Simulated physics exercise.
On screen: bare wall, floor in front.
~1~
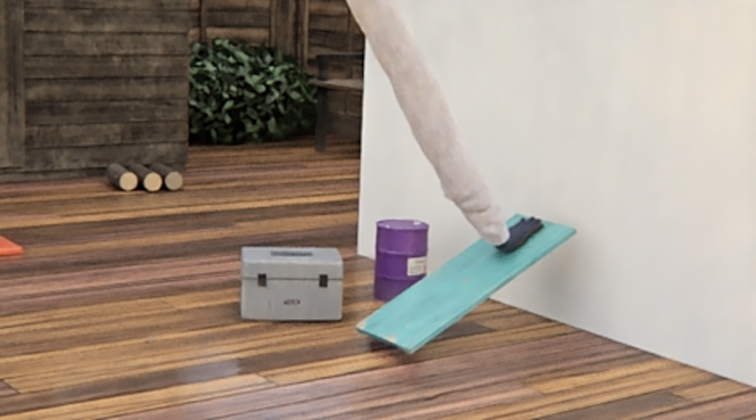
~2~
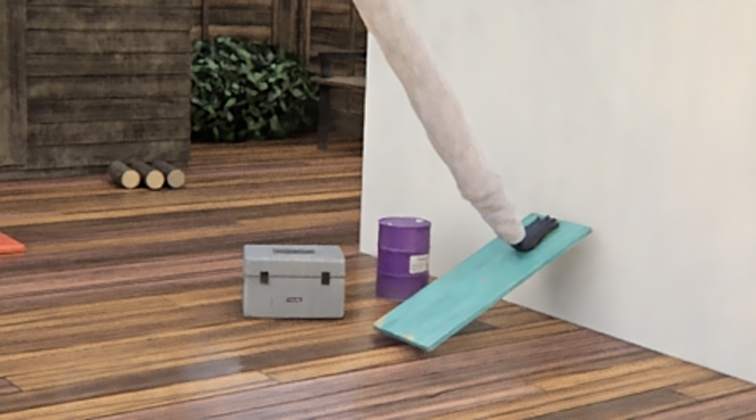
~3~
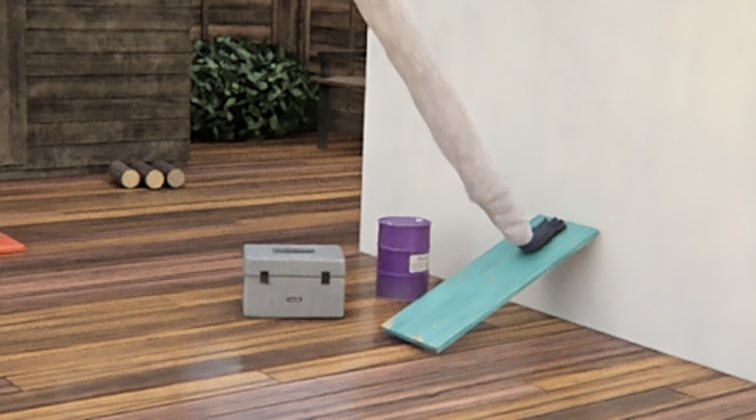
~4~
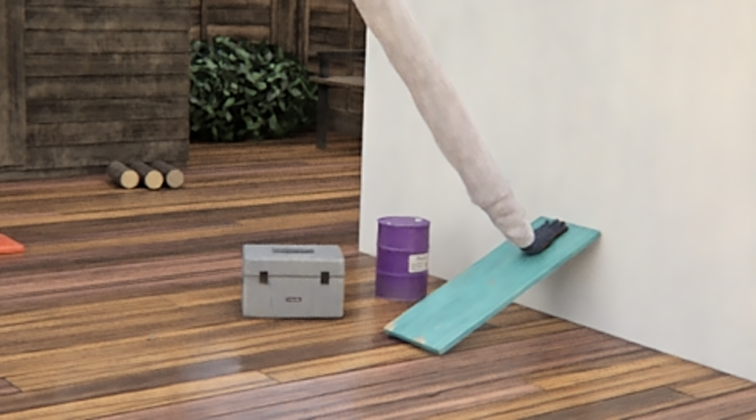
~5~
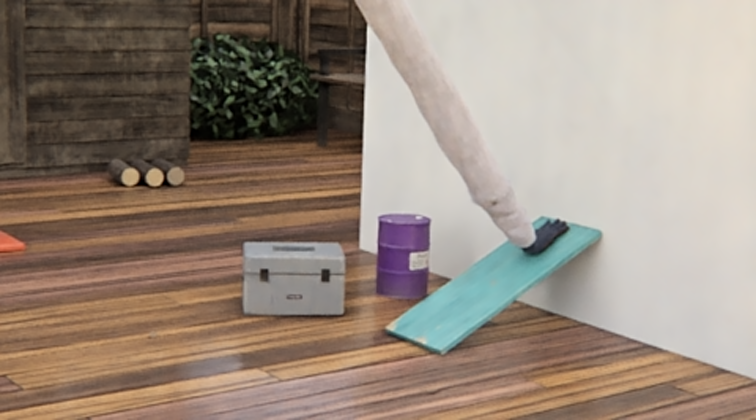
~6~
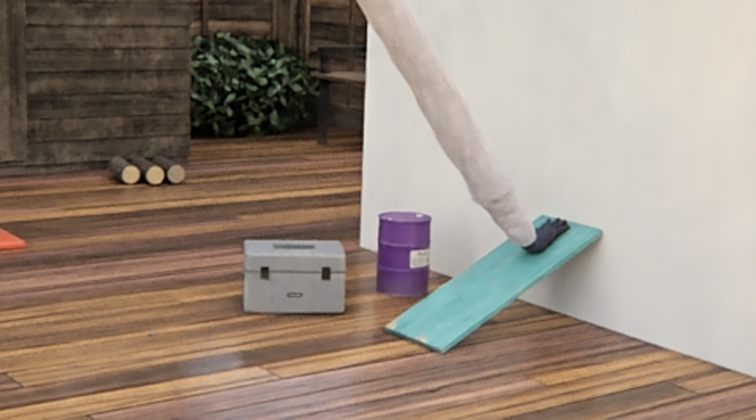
A turquoise board, gripped near its upper end by a dark-gloved hand on a pale-sleeved arm, shifts a short way right and leans at a slant against a bare whitish wall, then stays propped under the hand. The slightly elevated view, nearly steady, shows a glossy brown plank floor before the wall. Left of the board sit a purple drum and grey toolbox, with three logs, dark timber and green shrubbery behind.
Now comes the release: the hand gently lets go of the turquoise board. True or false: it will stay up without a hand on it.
False.
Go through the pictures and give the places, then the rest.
In the first picture, on its way; turquoise board (468, 279); grey toolbox (291, 284).
In the second picture, on its way; turquoise board (484, 278); grey toolbox (293, 281).
In the third picture, on its way; turquoise board (492, 279); grey toolbox (293, 281).
In the fourth picture, on its way; turquoise board (494, 281); grey toolbox (292, 281).
In the fifth picture, propped up under the hand; turquoise board (495, 281); grey toolbox (293, 278).
In the sixth picture, propped up under the hand; turquoise board (496, 280); grey toolbox (293, 276).
Then, 0.20 s on from there, turquoise board 6° lower than it was left near (492, 291).
Then, 0.30 s on from there, turquoise board 20° lower than it was left near (486, 317).
Then, 0.50 s on from there, turquoise board 25° lower than it was left near (484, 327).
Then, 2.40 s on from there, turquoise board resting near (484, 327).
In the end, moved from the start, turquoise board; the other 2 unmoved. At the end, from the last picture's camera, turquoise board near (484, 327). The board slips out.
